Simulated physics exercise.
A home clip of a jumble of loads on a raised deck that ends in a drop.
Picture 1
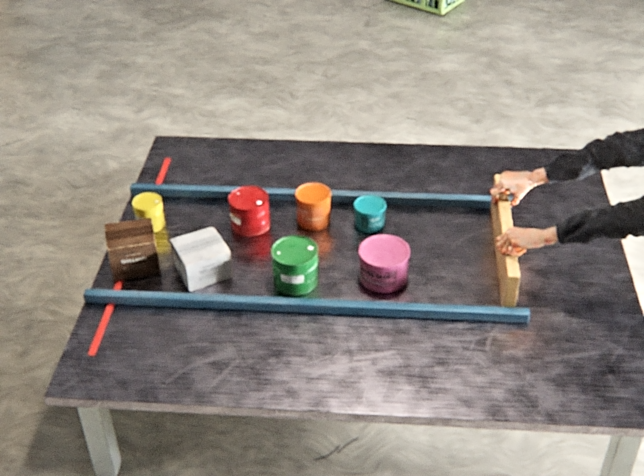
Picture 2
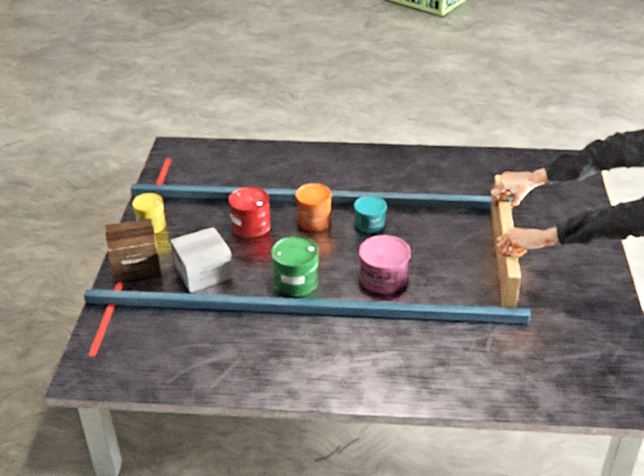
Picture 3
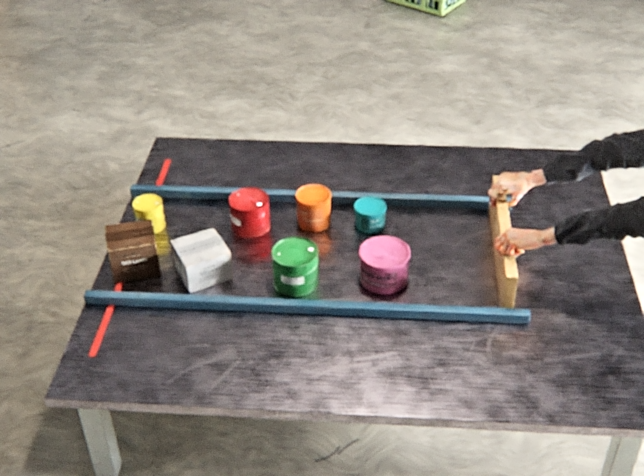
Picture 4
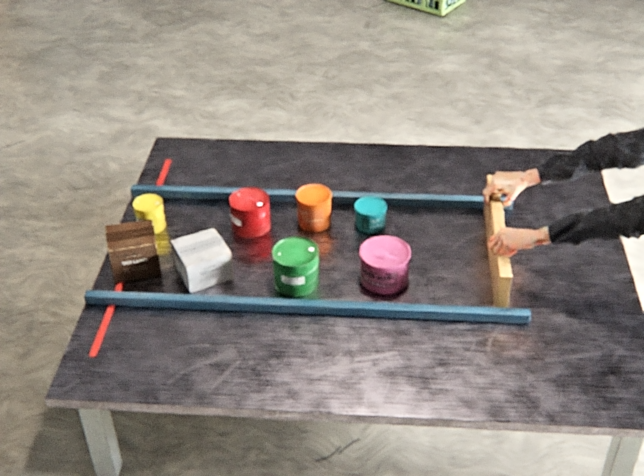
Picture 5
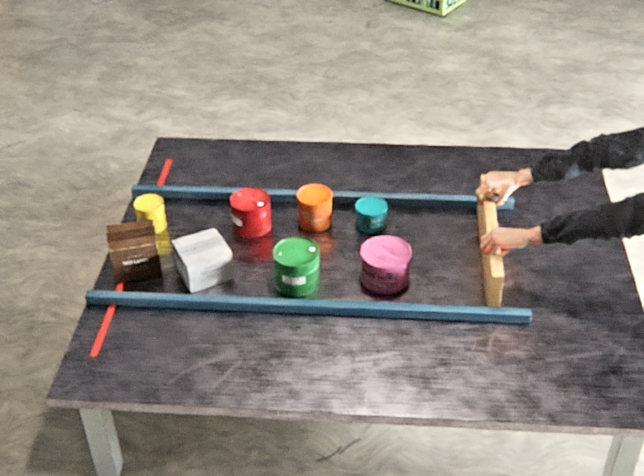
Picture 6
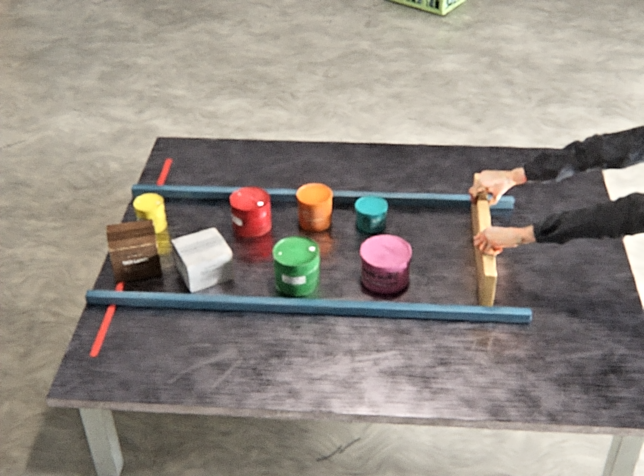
On a dark table, two hands slide a plank slightly left toward colourful containers.
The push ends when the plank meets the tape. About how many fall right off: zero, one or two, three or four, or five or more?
Outcome: The number that fall off is five or more.
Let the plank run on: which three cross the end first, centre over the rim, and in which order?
The order is the brown parcel, then the white box, then the yellow canister.
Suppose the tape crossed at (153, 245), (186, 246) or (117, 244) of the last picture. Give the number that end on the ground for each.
Down on the ground: 5, 2 and 8.
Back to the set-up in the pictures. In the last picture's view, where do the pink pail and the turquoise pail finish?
Near (104, 248) and (133, 203).
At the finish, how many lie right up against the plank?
In contact: 3.
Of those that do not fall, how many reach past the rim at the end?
3 of them.
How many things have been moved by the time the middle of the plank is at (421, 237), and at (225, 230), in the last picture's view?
The counts are 0 and 7.
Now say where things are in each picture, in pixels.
Yellow canister (149, 213); brown parcel (133, 249); white box (201, 259); plank (504, 240); tape (135, 243), in the first frame.
Brown parcel (133, 250); red canister (250, 212), in the second frame.
White box (202, 260); pink pail (384, 265), in the third frame.
Yellow canister (150, 214); orange pail (314, 208), in the fourth frame.
Brown parcel (135, 251); turquoise pail (371, 215), in the fifth frame.
Yellow canister (150, 214); brown parcel (134, 251); white box (203, 260); plank (483, 239); tape (136, 244), in the sixth frame.
Early on, none off yet; yellow canister at rest near (150, 214); brown parcel at rest near (134, 251); white box at rest near (203, 260).
A while later, none off yet; yellow canister at rest near (150, 214); brown parcel travelled about its own width near (99, 246); white box travelled about its own width near (138, 260).
Finally, the number that fall off is five or more; lost, orange pail, green canister, white box, brown parcel and yellow canister.
